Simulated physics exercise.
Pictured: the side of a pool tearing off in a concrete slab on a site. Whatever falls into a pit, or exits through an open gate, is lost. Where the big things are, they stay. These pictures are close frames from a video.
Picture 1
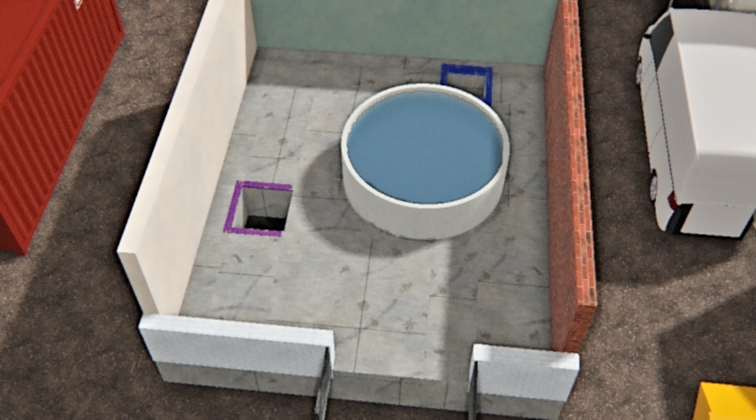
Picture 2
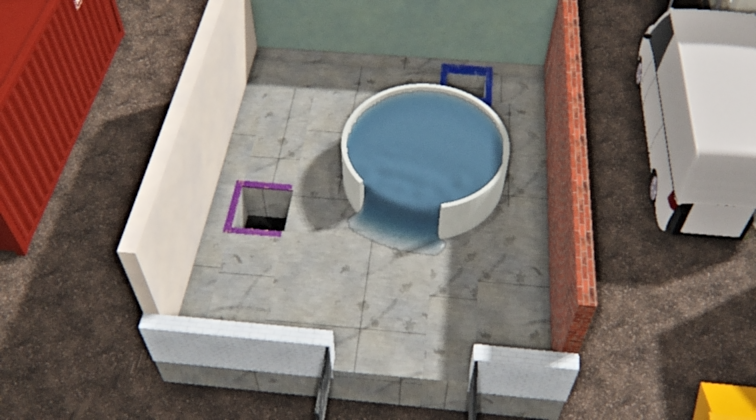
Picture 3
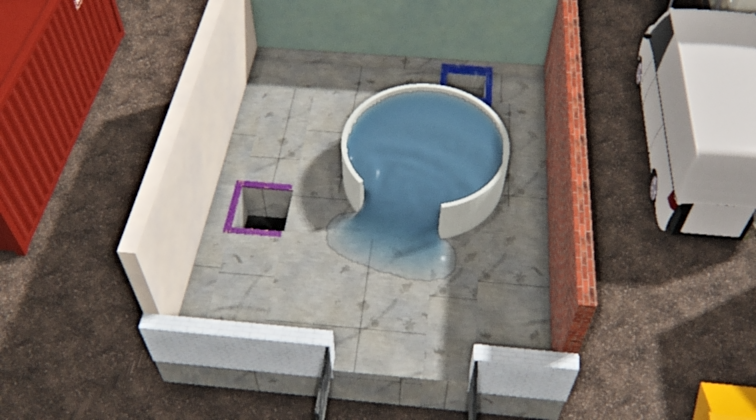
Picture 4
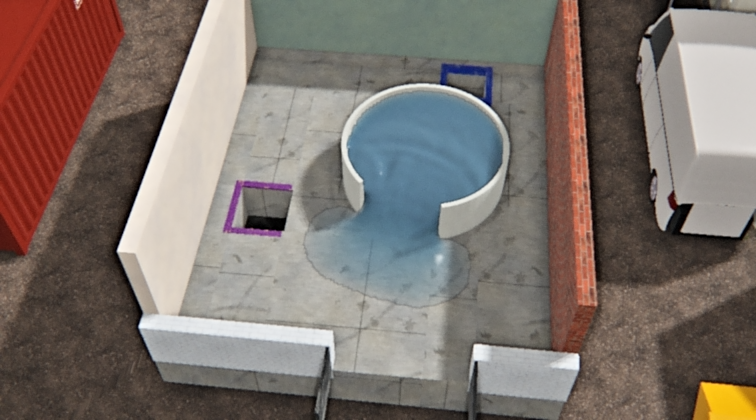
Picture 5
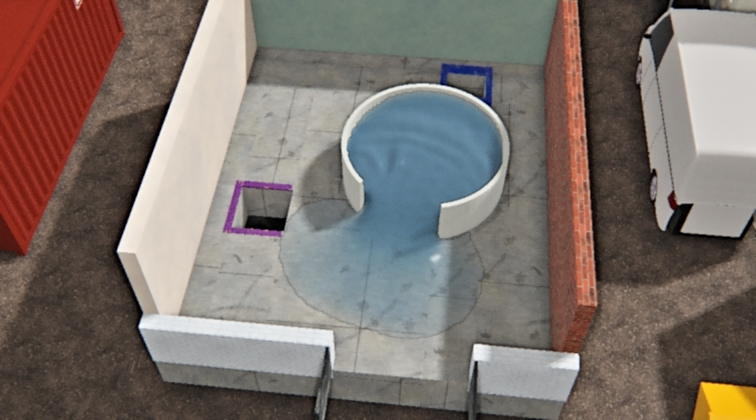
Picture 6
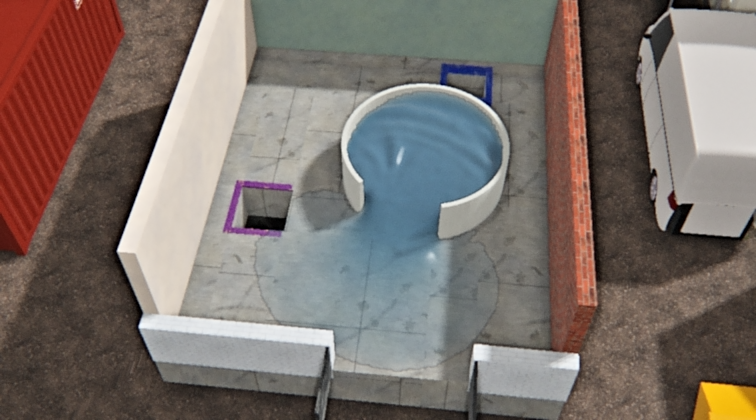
At the start, still water fills a round white pool on a walled concrete slab, between purple-edged and blue-edged square openings. A section of the pool's near side opens, and water pours through the gap, spreading across the slab in a widening, rounded sheet toward the front walls.
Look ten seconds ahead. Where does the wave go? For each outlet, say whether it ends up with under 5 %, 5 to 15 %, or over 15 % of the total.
By the end, the gate has received more than 15 %, the purple pit has received more than 15 %, the blue pit has received under 5 %.
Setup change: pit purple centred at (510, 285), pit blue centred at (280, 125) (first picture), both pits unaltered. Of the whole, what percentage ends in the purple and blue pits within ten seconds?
Purple 4%, blue 4%.
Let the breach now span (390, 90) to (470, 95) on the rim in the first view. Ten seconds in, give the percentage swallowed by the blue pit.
Blue: 25 %.
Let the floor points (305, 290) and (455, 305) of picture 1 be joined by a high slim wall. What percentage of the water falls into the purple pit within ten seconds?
Purple: About 25 %.
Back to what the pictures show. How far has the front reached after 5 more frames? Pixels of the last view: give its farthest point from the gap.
Farthest reach: (172, 340).
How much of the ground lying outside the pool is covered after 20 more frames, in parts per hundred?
That works out at 50 %.
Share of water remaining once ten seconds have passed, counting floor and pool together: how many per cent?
Roughly 40 percent.
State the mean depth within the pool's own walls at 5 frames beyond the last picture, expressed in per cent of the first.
That comes to about 70 per cent.
A moment on, water covers 35 % of the floor; the gate 4 %, the purple pit 0 %, the blue pit 0 %.
Next, water covers 35 % of the floor; the gate 12 %, the purple pit 0 %, the blue pit 0 %.
Then, water covers 50 % of the floor; the gate 22 %, the purple pit 4 %, the blue pit 0 %.
Later, water covers 70 % of the floor; the gate 33 %, the purple pit 11 %, the blue pit 0 %.
In the end, water covers 90 % of the floor; the gate 41 %, the purple pit 19 %, the blue pit 0 %.
